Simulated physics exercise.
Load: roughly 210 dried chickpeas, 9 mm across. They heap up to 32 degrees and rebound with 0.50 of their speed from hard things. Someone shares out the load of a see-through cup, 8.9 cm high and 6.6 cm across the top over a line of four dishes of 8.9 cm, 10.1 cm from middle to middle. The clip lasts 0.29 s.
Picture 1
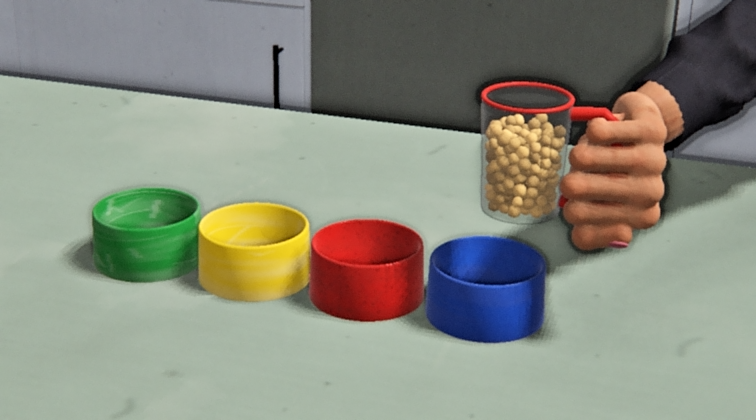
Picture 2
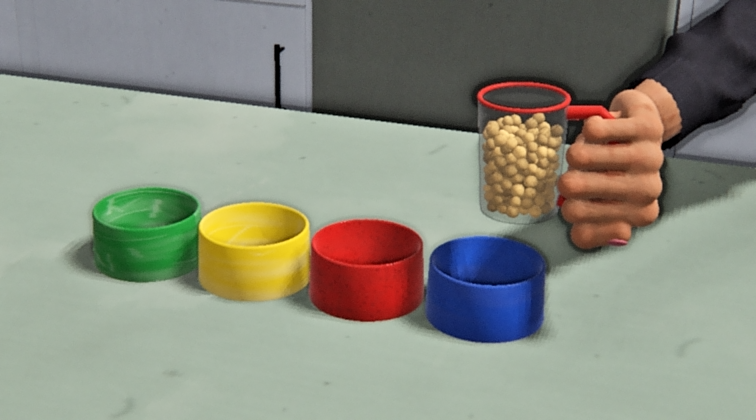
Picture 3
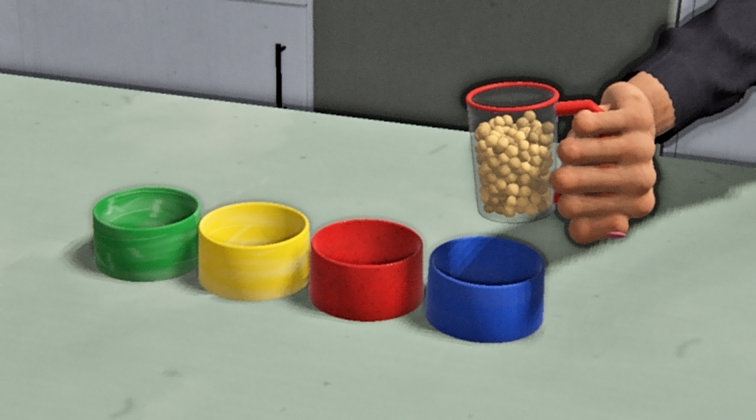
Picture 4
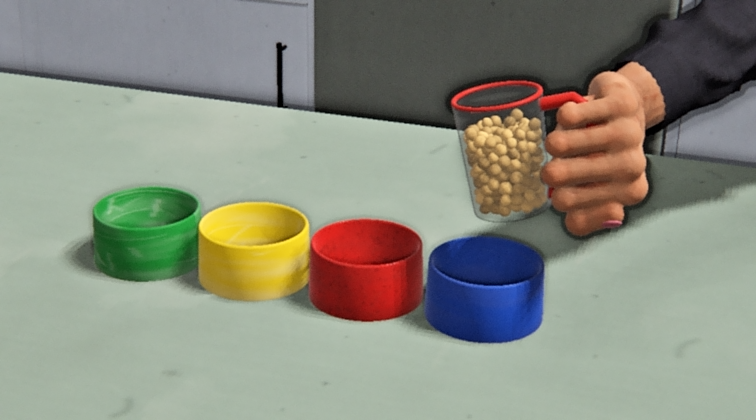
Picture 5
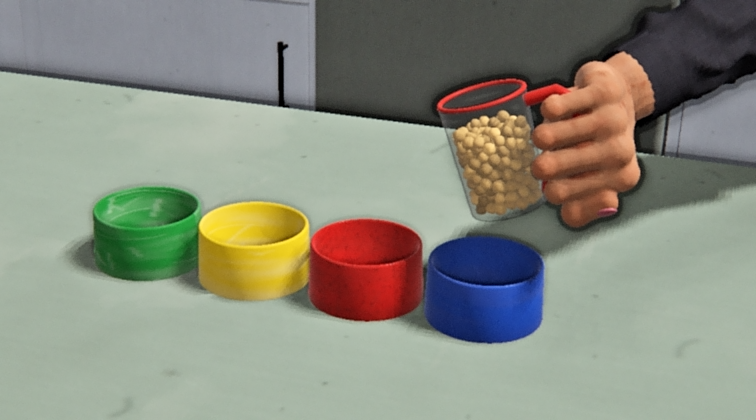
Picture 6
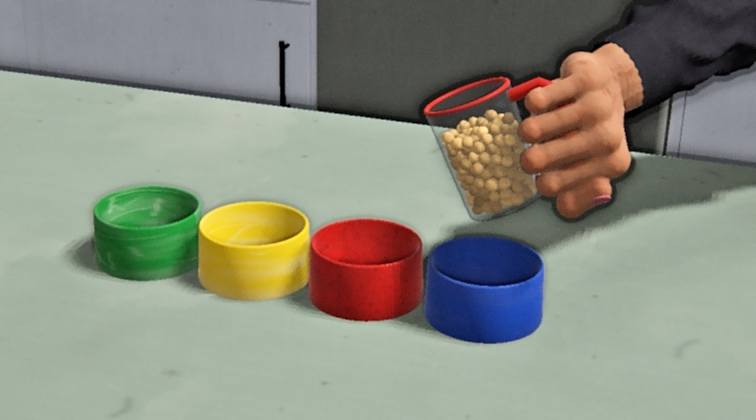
A hand held a clear cup of chickpeas by its red handle near four colored dishes on a table, then moved it a little to the left while gradually tilting it leftward.
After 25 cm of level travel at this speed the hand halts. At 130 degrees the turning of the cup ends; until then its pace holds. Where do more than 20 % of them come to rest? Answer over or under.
Red under, blue under, green under, yellow over, counter under.
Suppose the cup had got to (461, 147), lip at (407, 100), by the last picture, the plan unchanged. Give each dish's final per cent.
Red 0; blue 0; green 100; yellow 0.
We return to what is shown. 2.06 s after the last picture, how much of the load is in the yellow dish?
Some 100 per cent.
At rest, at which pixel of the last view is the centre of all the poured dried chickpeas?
Around (251, 249).
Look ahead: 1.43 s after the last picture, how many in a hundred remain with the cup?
Roughly 0 per cent.
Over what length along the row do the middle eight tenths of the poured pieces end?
About 5 cm.
Then, 0.86 s after the last picture, tilt 110 degrees; cup holds 90 %, yellow 5 %.
Then, 1.43 s after the last picture, tilt 130 degrees; cup holds 0 %, yellow 100 %.
Then, 2.06 s after the last picture, tilt 130 degrees; cup holds 0 %, yellow 100 %.
In the end, red 0 %, blue 0 %, green 0 %, yellow 100 %, counter 0 %.
